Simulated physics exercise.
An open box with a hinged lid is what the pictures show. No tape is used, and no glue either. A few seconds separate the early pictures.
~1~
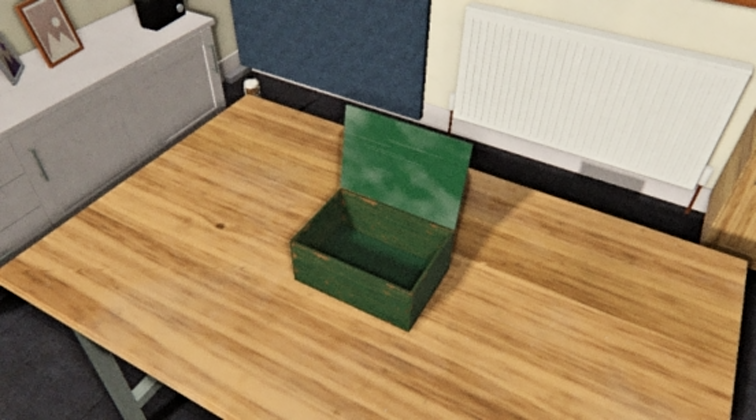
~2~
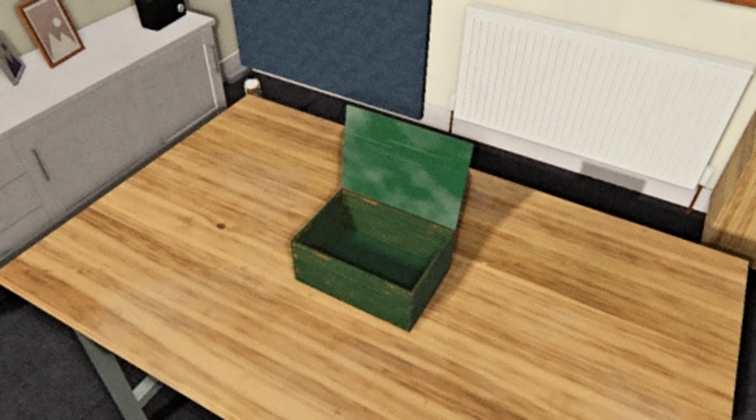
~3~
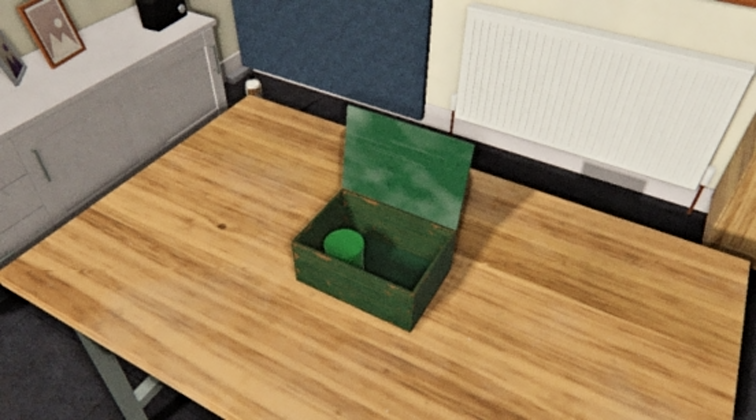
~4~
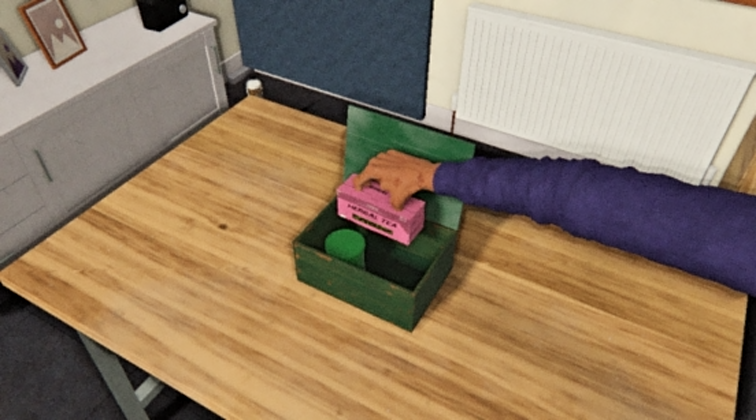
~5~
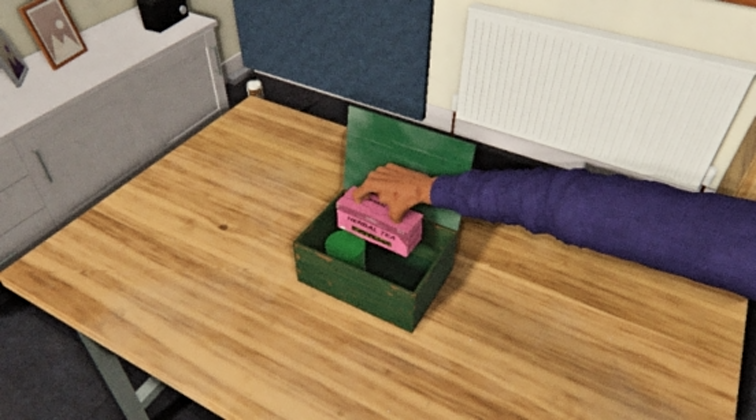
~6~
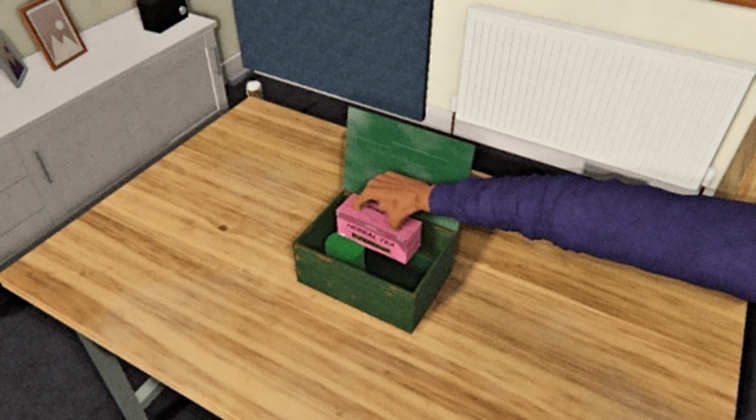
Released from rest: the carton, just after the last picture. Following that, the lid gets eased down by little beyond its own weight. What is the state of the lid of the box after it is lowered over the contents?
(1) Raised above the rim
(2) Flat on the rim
The answer is 2.
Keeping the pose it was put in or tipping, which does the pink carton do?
As it turns out, it changes its angle.
Then, 1.30 s after the last picture, lid 81° above the rim; pink carton tipped 50° from how it was near (387, 238).
Then, 1.80 s after the last picture, lid 38° above the rim; pink carton tipped 46° from how it was near (391, 238).
Then, 3.70 s after the last picture, lid 18° above the rim; pink carton tipped 56° from how it was near (392, 244); green tin slid a little.
At rest, lid shut; tipped over in the box, pink carton; green tin in place. Seen from the same camera at the end, pink carton near (394, 250).
